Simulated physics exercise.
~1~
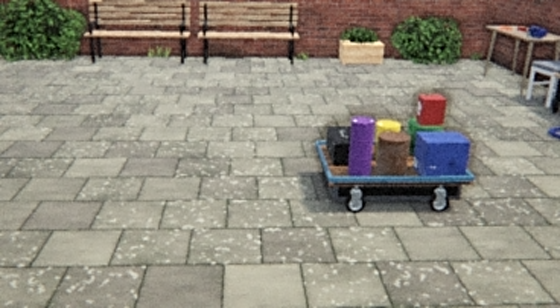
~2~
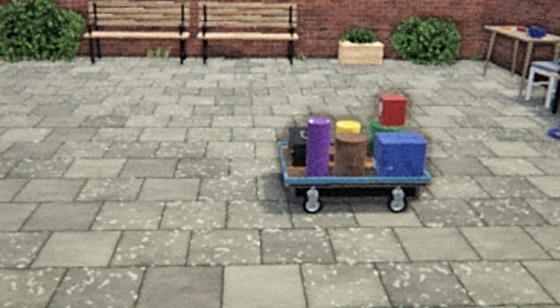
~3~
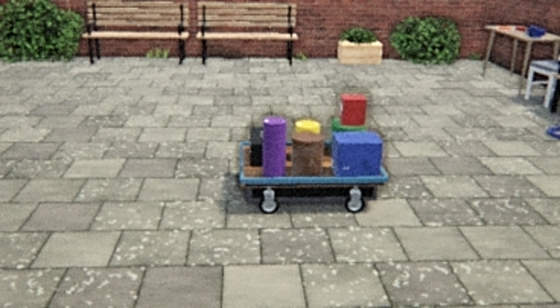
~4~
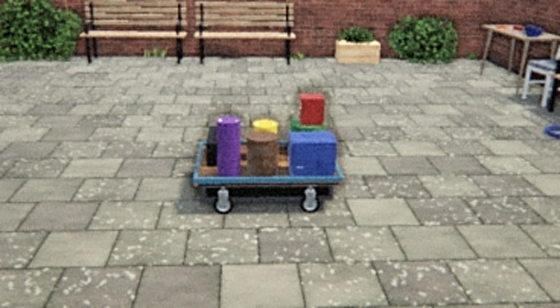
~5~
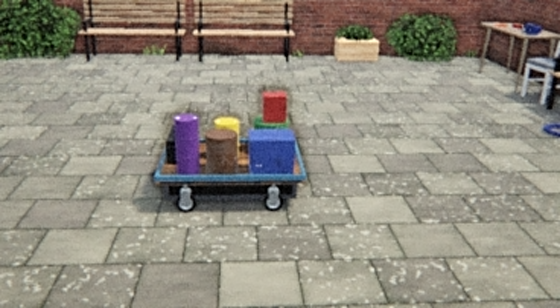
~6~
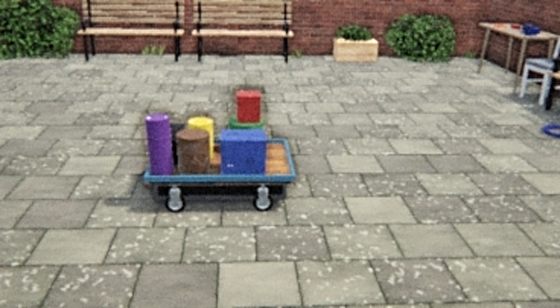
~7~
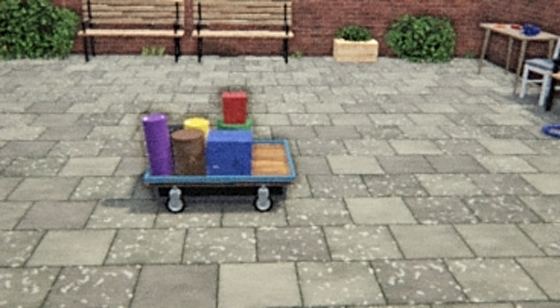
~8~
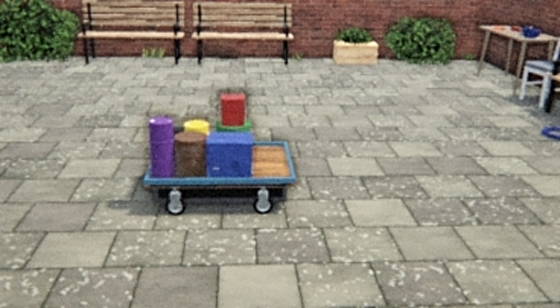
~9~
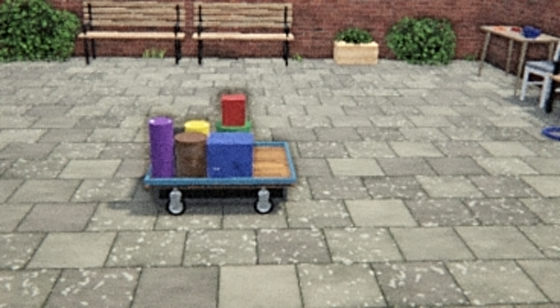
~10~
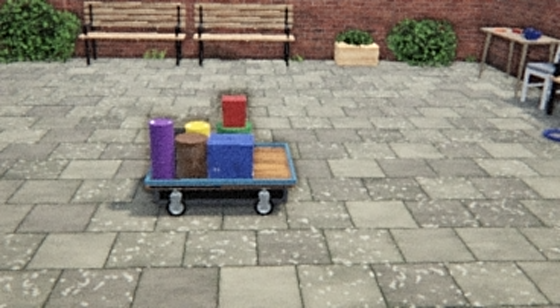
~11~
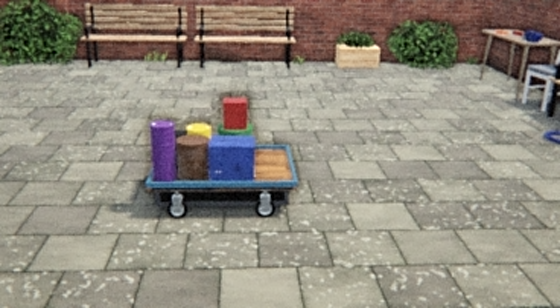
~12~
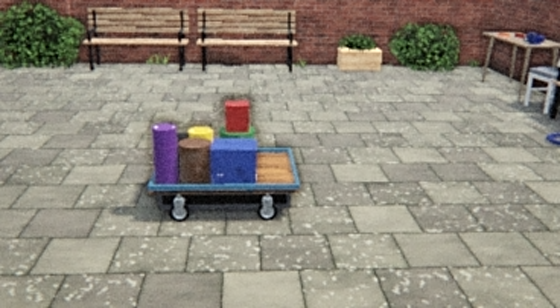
A low blue-rimmed cart rolls left across a grey paved yard, seen from slightly above, with benches, shrubs and a brick wall behind. On its deck stand a purple canister at the left, a dark toolbox and a yellow canister behind, a brown pail and blue box in front, and a red box beside a green pail at the back. The cart carries them steadily along, then halts left of centre. As it stops, the load slides forward to the left, baring wooden deck at the right. Everything stays upright, and the cart rests still.
